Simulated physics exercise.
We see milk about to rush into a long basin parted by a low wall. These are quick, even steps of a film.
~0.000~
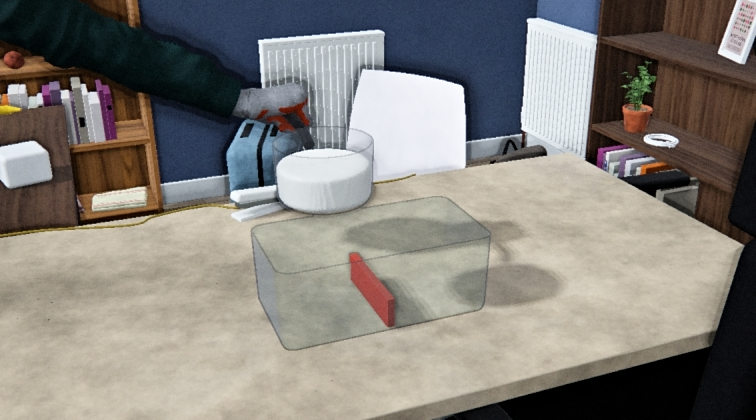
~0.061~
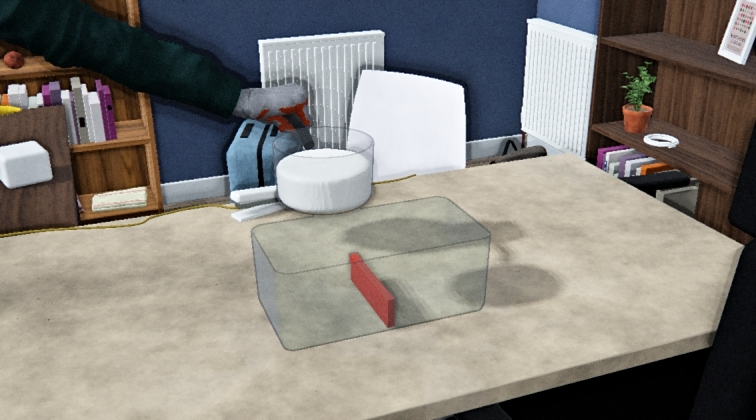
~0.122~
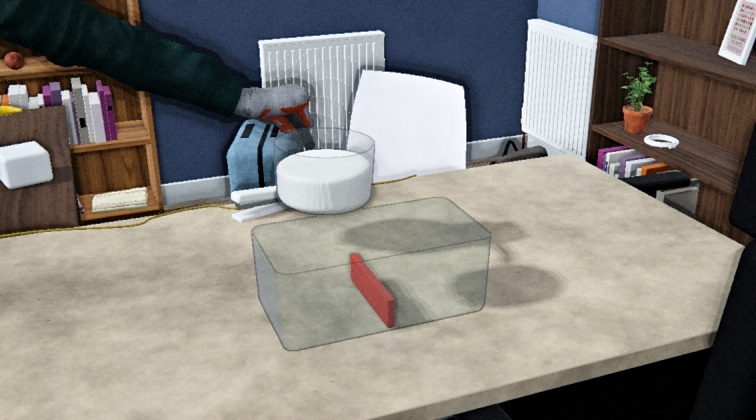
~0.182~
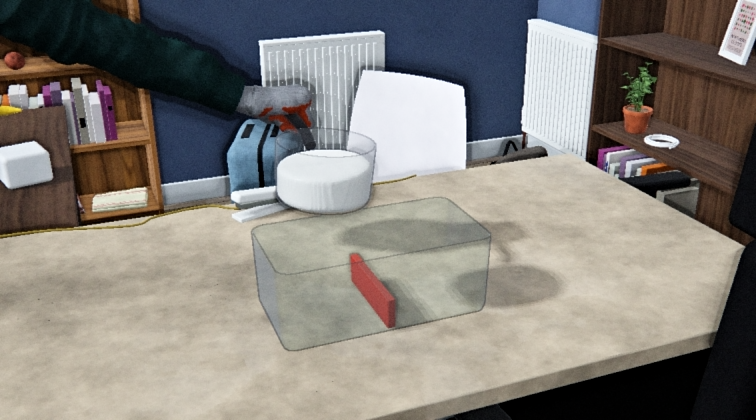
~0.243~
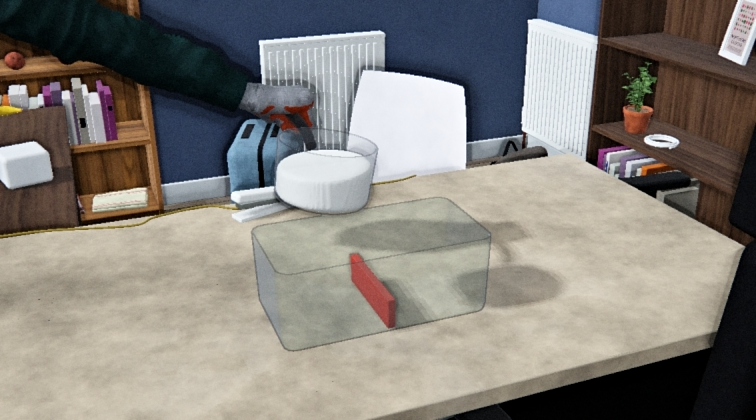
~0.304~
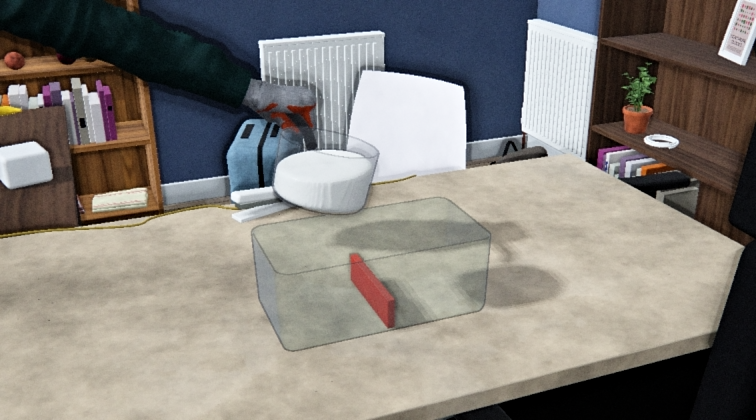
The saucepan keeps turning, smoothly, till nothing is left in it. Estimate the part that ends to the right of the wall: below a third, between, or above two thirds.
The share right of the wall is more than two thirds.
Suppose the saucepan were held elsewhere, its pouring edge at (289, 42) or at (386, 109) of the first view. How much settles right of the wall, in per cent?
Roughly 25 per cent, and 95 per cent.
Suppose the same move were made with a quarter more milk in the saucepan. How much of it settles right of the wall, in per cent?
It comes to 95 per cent or so.
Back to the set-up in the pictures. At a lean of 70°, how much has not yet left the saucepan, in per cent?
It comes to 65 per cent or so.
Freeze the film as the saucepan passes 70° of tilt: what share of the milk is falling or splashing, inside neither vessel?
Roughly 25 in a hundred.
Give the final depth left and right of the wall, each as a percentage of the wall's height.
Left: 0 %. Right: 50 %.
A moment on, the saucepan is tipped part way and 67 per cent is still to pour, 0 is left of the wall and 9 right of it.
Next, the saucepan is tipped right over and 11 per cent is still to pour, 5 is left of the wall and 77 right of it.
Then the saucepan is tipped right over and 0 per cent is still to pour, 7 is left of the wall and 93 right of it.
Later the saucepan is tipped right over and 0 per cent is still to pour, 7 is left of the wall and 93 right of it.
At rest 7 per cent lies left of the wall, 93 right of it and 0 outside.
